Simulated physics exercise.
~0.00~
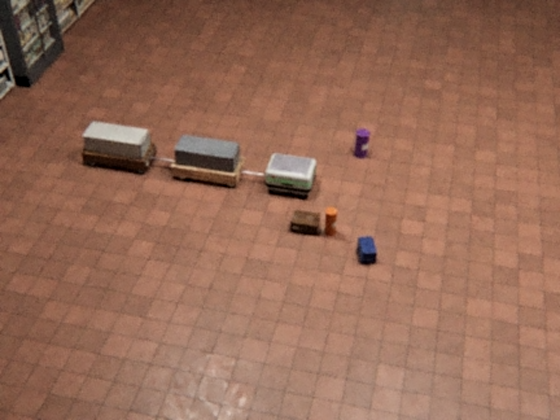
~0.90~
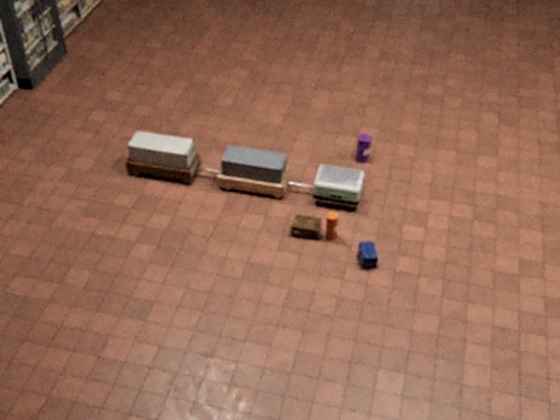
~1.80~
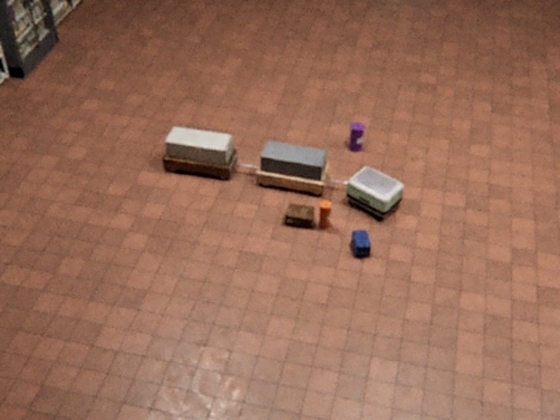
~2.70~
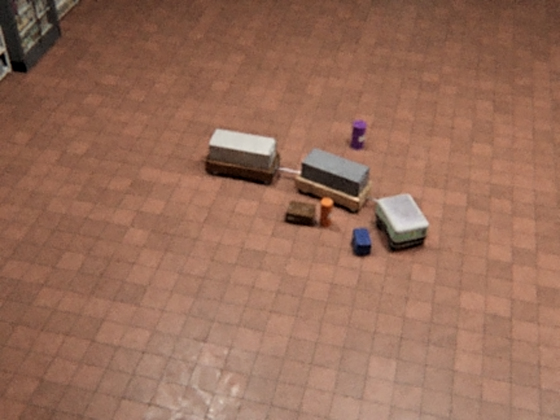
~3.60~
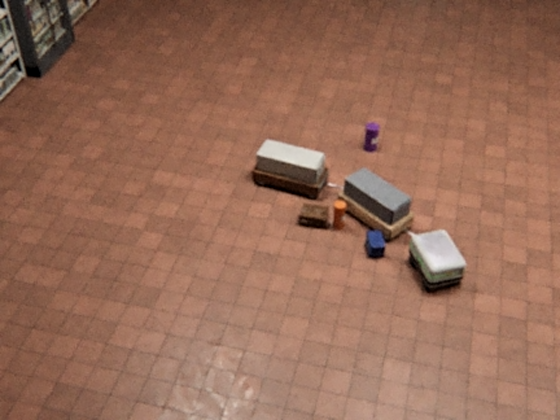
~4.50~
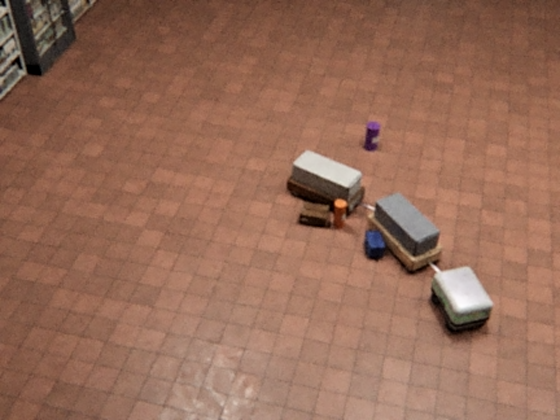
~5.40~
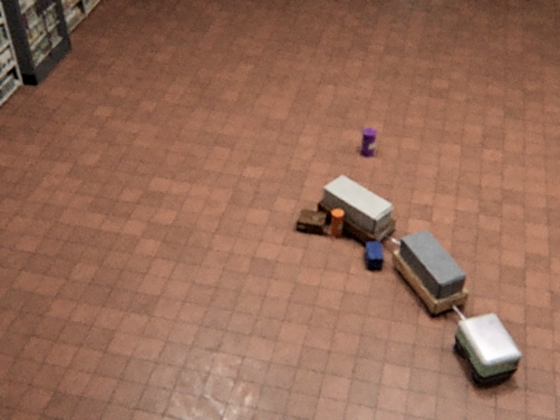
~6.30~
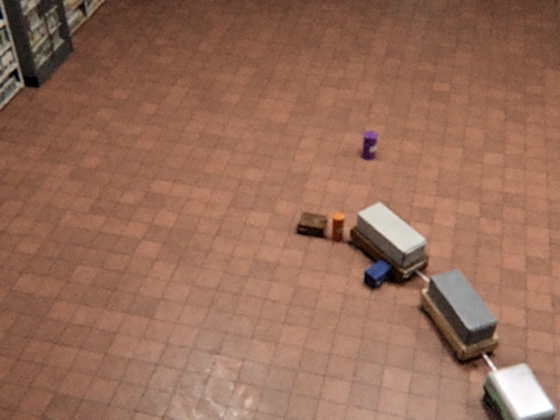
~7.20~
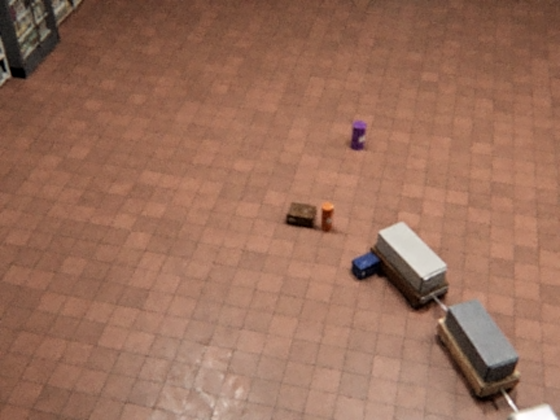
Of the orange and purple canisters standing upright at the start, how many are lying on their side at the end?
None of them are. Both the orange canister and the purple canister are still standing upright after the carts have gone past.
